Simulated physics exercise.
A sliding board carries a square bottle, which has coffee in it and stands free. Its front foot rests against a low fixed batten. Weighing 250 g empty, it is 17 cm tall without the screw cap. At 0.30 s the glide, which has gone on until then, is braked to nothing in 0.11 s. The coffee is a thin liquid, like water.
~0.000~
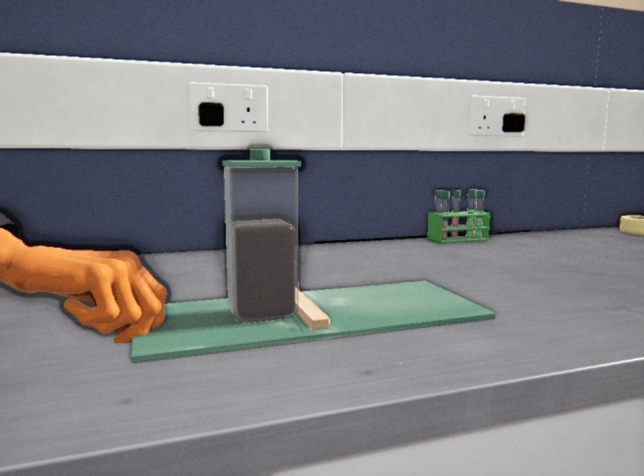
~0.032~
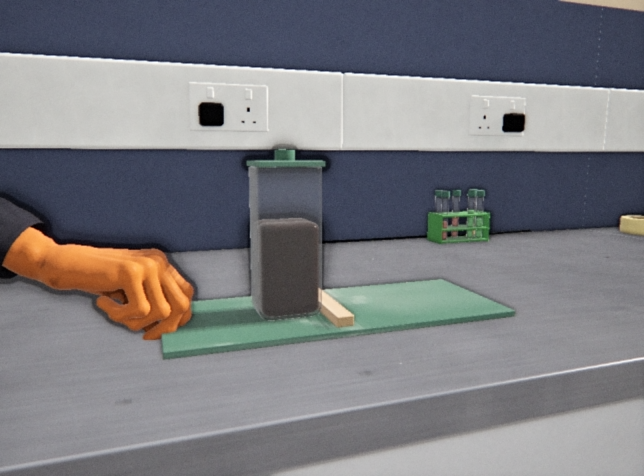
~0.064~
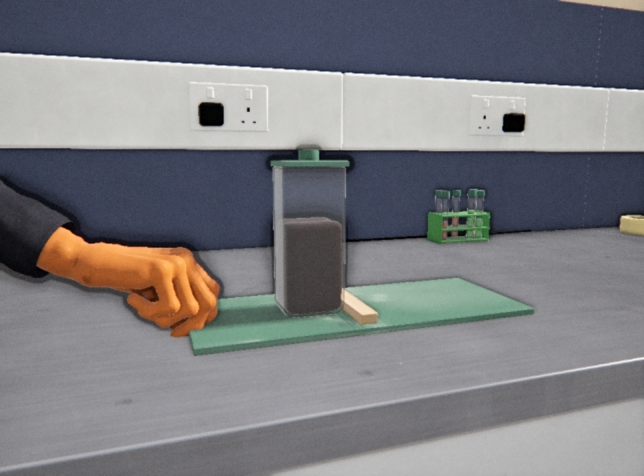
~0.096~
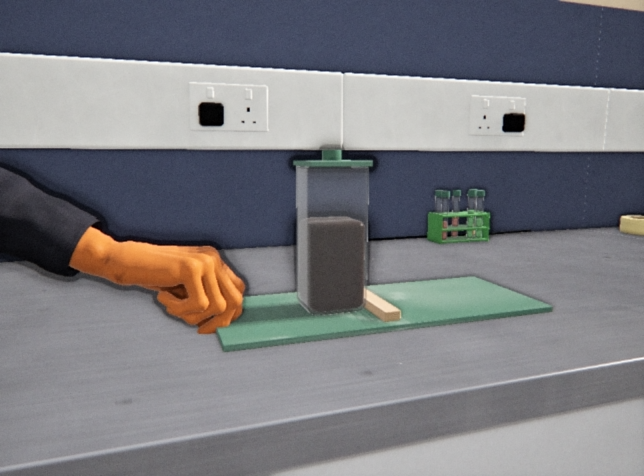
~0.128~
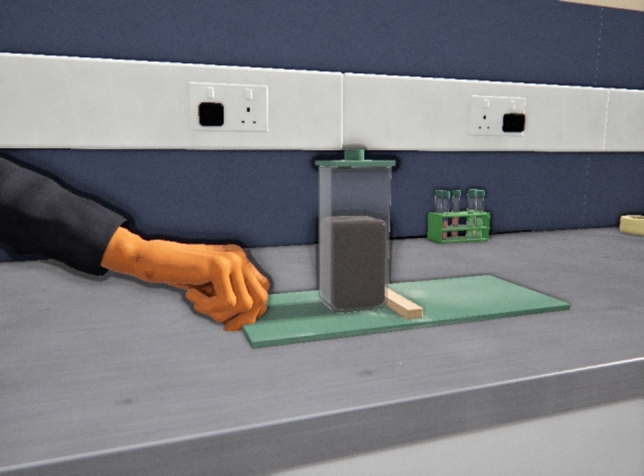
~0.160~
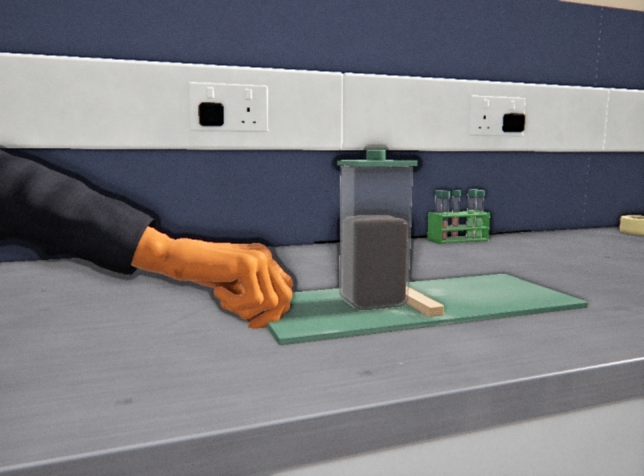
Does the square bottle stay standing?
It overturns.
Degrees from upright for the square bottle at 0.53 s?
I'd say it's tipped close to 30 degrees.
By 0.41 s the board moves at 0.00 m/s; the square bottle leans 11°.
By 0.53 s the square bottle leans 30°.
By 0.69 s the square bottle lies on its side.
By 0.91 s the square bottle lies on its side.
At rest the square bottle lies on its side.
